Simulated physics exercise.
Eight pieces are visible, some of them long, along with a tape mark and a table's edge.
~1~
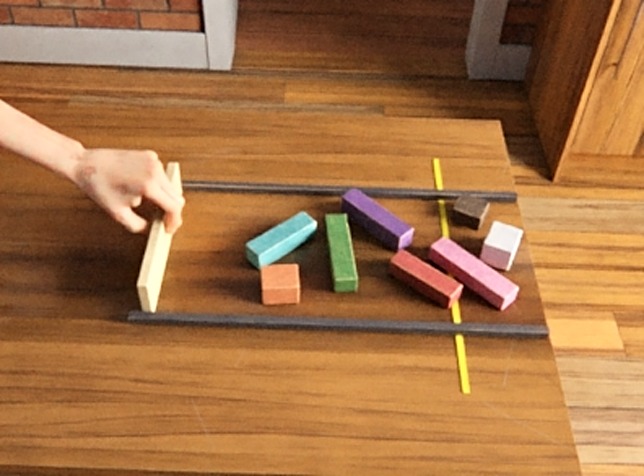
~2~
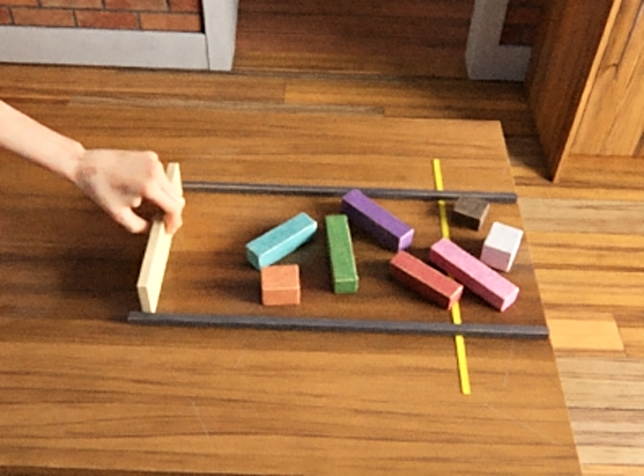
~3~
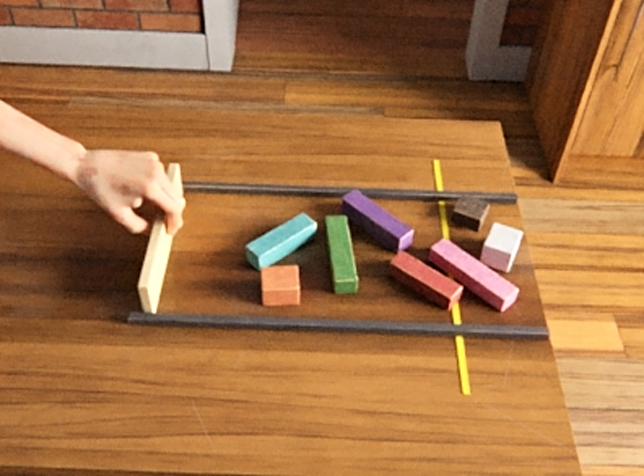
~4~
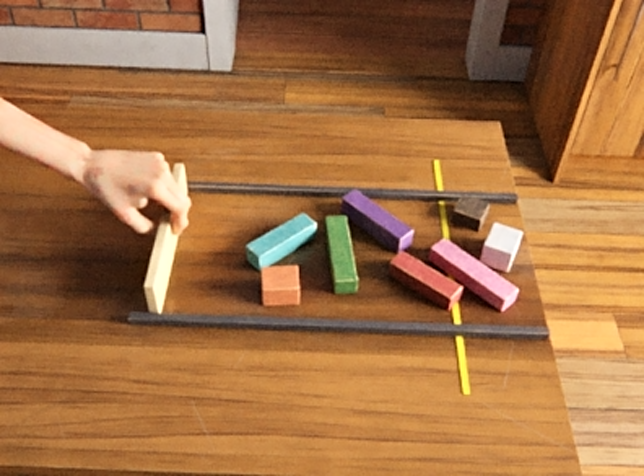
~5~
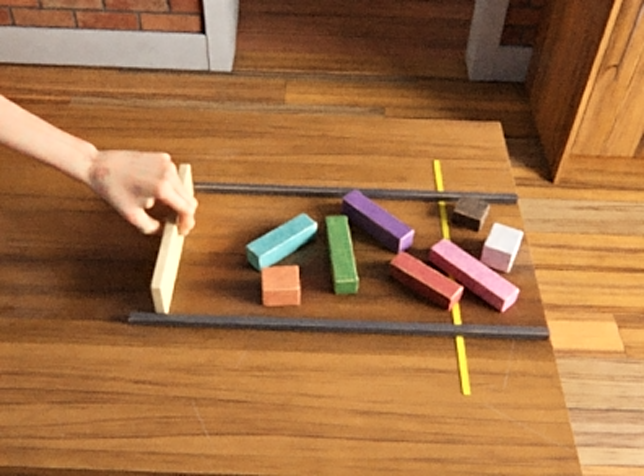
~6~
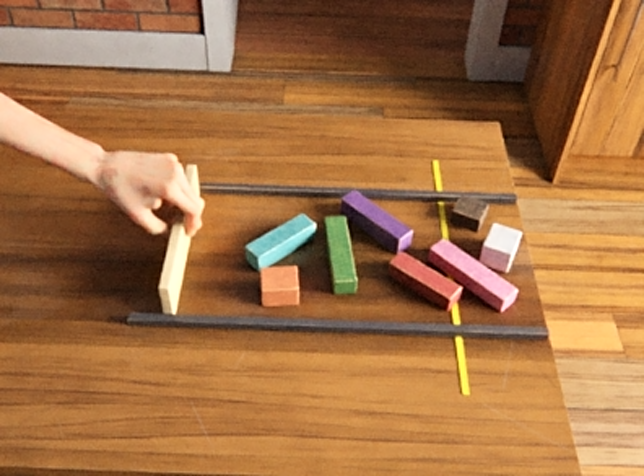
A hand slowly sliding a pale wooden board slightly right between dark rails, while colourful blocks lie still near a yellow line.
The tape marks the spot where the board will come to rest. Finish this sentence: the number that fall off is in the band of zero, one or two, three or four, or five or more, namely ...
Namely one or two.
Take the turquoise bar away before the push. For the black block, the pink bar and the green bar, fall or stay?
Well, the black block is left in place, the pink bar topples off and the green bar is left in place.
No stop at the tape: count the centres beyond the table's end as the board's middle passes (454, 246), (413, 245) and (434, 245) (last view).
First 2, then 0, then 1.
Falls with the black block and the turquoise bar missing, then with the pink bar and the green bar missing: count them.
2 in the first try, 0 in the second.
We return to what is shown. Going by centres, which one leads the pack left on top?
Answer - the pink bar.
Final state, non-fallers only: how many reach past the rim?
My count gives 2.
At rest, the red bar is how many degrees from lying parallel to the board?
Angle: Close to 10 degrees.
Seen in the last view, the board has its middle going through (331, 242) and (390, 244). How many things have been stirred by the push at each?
First 4 and then 7.
A little later, none off yet; white block at rest near (500, 248); black block at rest near (470, 213); pink bar at rest near (471, 274).
Next, none off yet; white block shifted a little near (519, 244); black block moving near (477, 211); pink bar shifted a little near (499, 270).
When it is over, the number that fall off is one or two; down, white block.
